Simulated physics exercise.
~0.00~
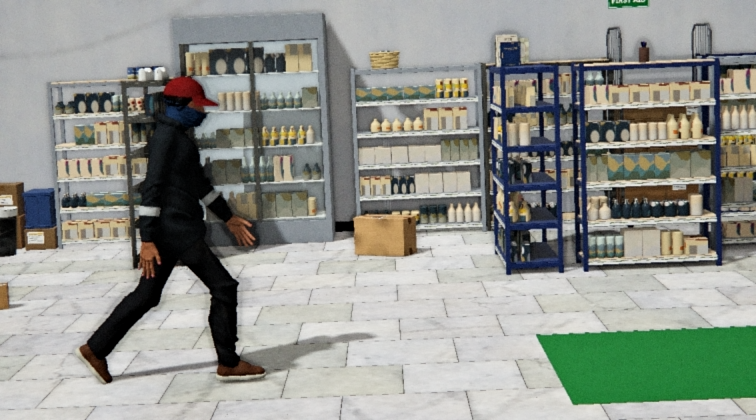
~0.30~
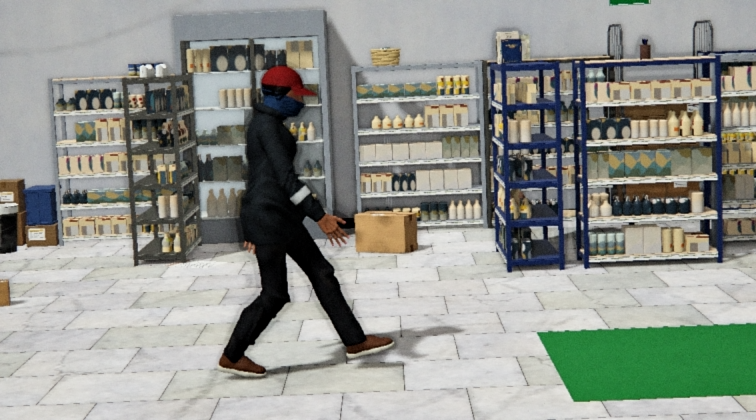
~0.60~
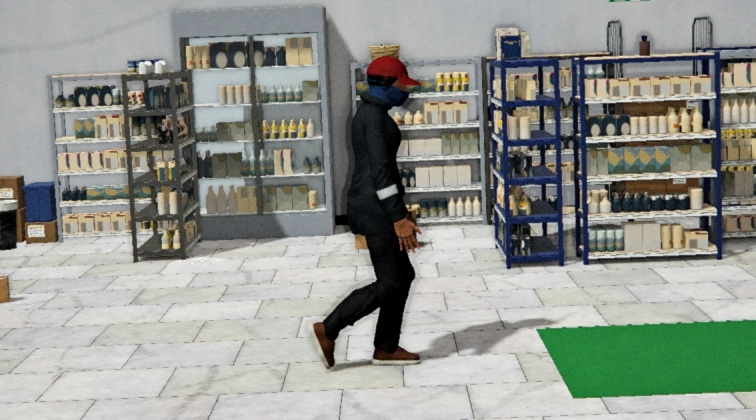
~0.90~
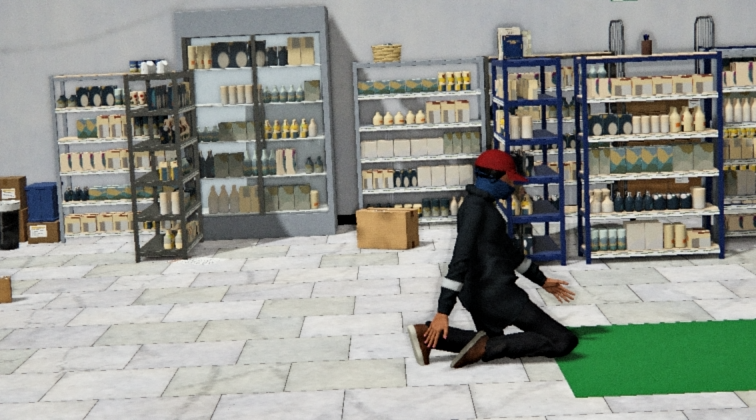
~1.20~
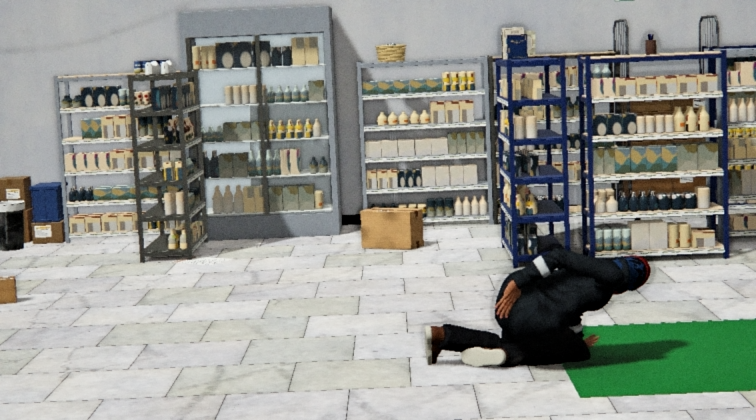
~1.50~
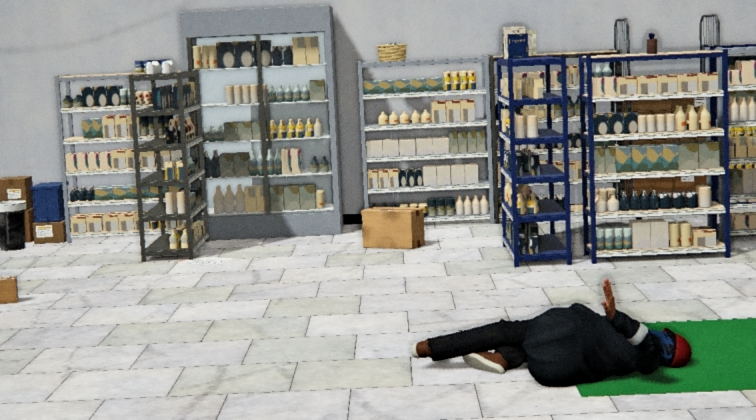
In a storeroom lined with stocked shelves, a masked person in a red cap and dark clothes walks right toward a green mat, drops to the knees, pitches forward and ends lying down, head and chest over the mat's near edge, hips short of it.
